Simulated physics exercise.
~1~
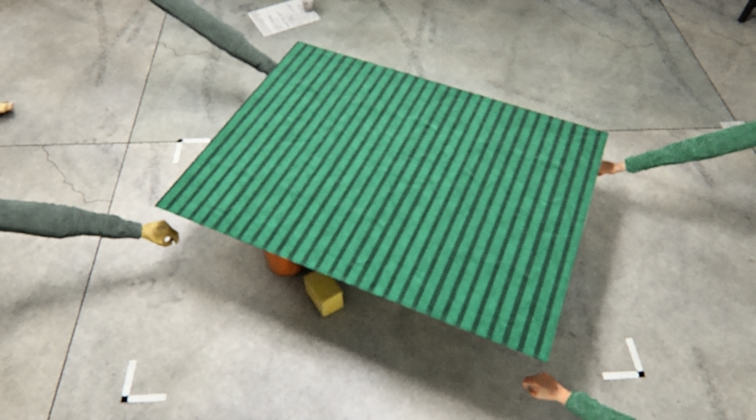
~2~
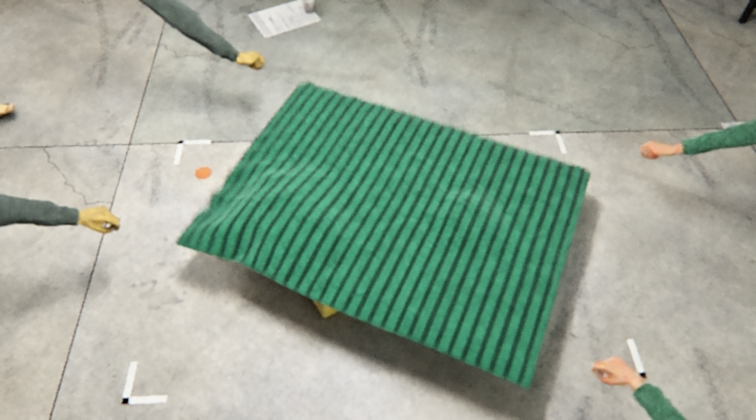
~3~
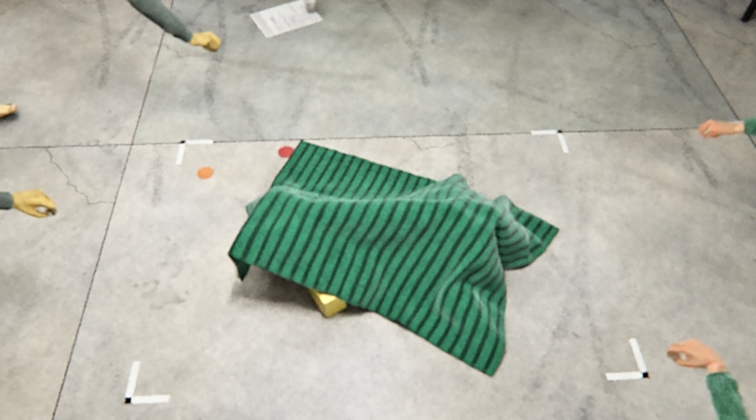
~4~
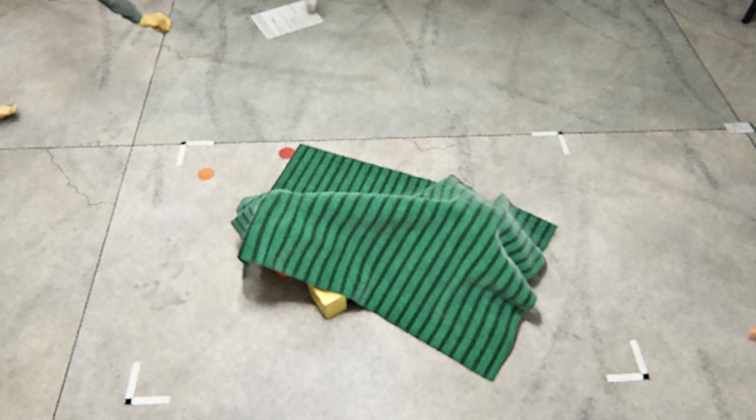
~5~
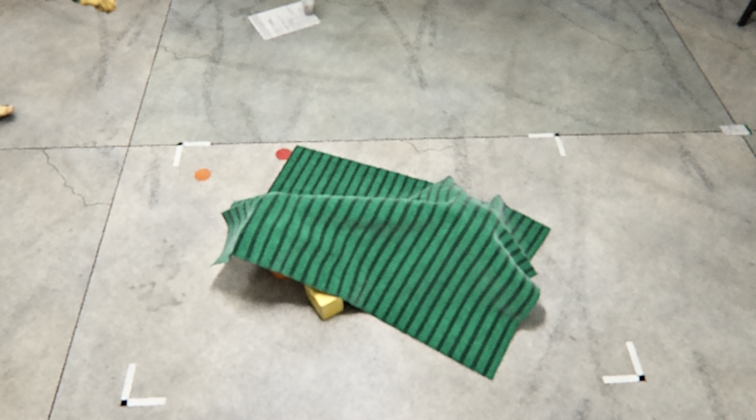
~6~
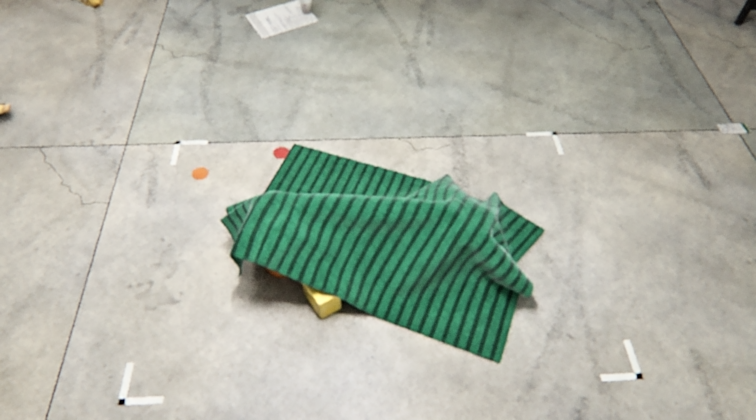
Green striped cloth held level by four hands, dropping onto objects on a concrete floor and settling crumpled, a yellow block peeking out.
